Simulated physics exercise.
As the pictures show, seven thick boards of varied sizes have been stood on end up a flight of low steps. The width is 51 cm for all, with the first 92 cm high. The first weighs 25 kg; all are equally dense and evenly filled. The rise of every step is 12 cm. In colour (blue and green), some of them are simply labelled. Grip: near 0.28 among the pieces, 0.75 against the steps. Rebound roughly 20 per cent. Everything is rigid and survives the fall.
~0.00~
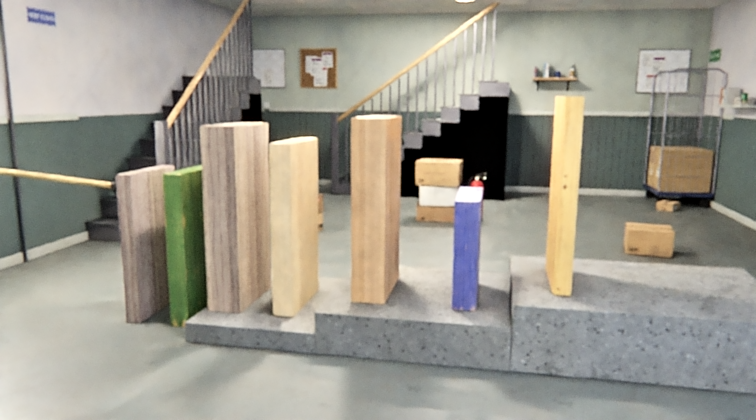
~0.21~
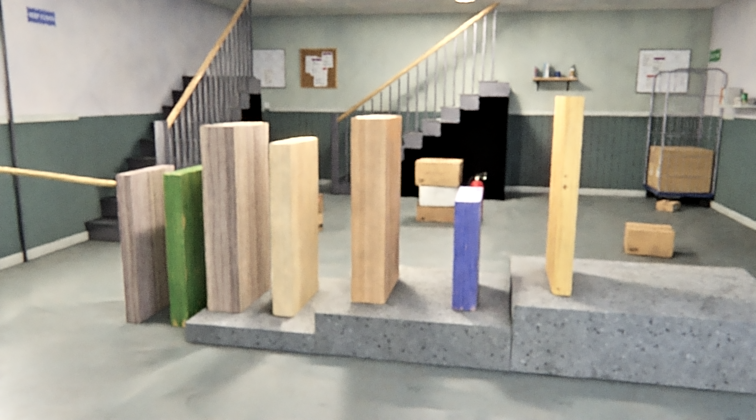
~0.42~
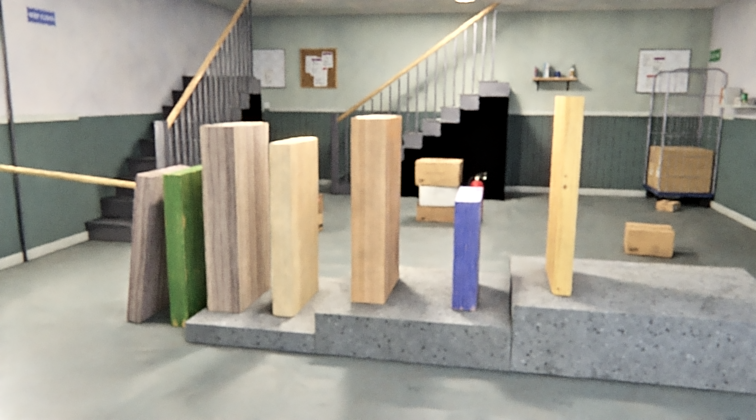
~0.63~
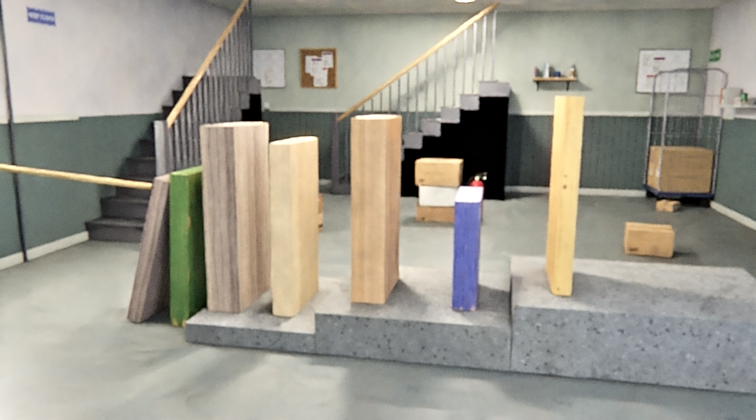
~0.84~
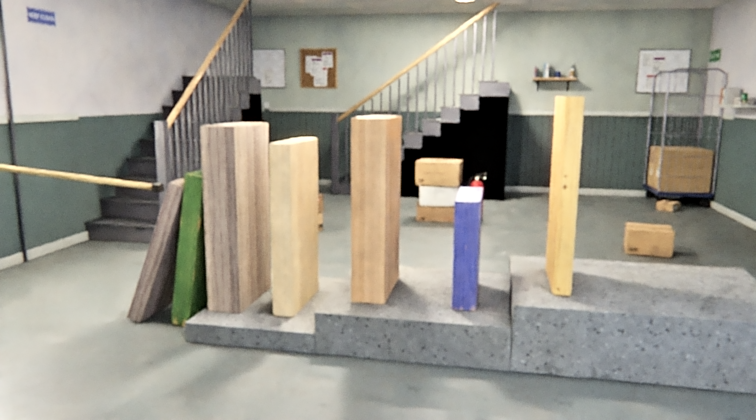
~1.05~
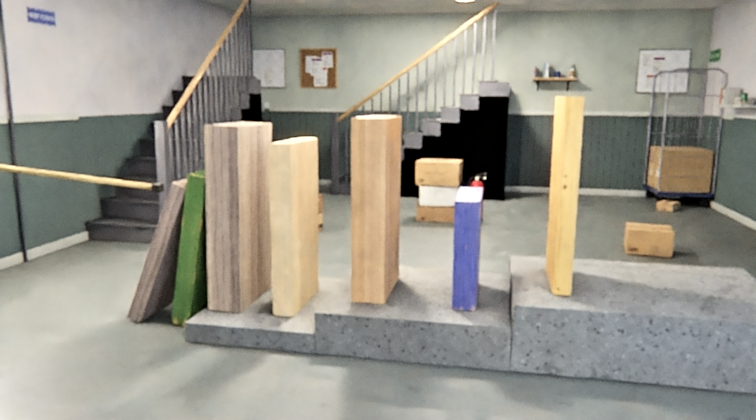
A wooden pole slides in from the left and pushes the first greyish board, which tilts right against the green one. The green board then leans too, and the wide striped board behind it shifts slightly, while the remaining boards, including the blue one, stay upright on the grey steps.
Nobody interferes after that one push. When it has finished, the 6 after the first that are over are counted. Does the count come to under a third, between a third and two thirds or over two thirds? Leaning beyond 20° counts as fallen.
It comes to less than a third.
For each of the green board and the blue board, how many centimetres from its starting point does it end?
Net displacement (cm, approx.): Green = 10; blue = 0.
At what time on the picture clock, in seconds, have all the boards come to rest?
About 2.0 s.
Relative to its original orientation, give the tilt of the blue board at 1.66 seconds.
0°.
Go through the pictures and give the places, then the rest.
In the first picture (pixels give the middle of a visible side), pole end (113, 187) 14 cm from the first board; green board (205, 243); blue board (465, 257); none of the others has stirred.
Pole end 22 mm from the first board; green board (205, 243), in the second picture.
Pole end pushing; green board (205, 243); none of the others has stirred, in the third picture.
Pole end stopped; none of the others has stirred, in the fourth picture.
Pole end (154, 188) stopped; one has shifted, in the fifth picture.
Pole end (154, 188) stopped; blue board (465, 257); one has shifted, in the sixth picture.
After 1.30 s, none of the 6 other boards over, 1 disturbed; green board 9° from how it stood.
In the end (2.0 s), none of the 6 other boards over, 1 disturbed; green board 9° from how it stood; blue board unmoved. That is 0 per cent. Six left standing. From the last view, middles, green board near (207, 242), blue board near (468, 246).
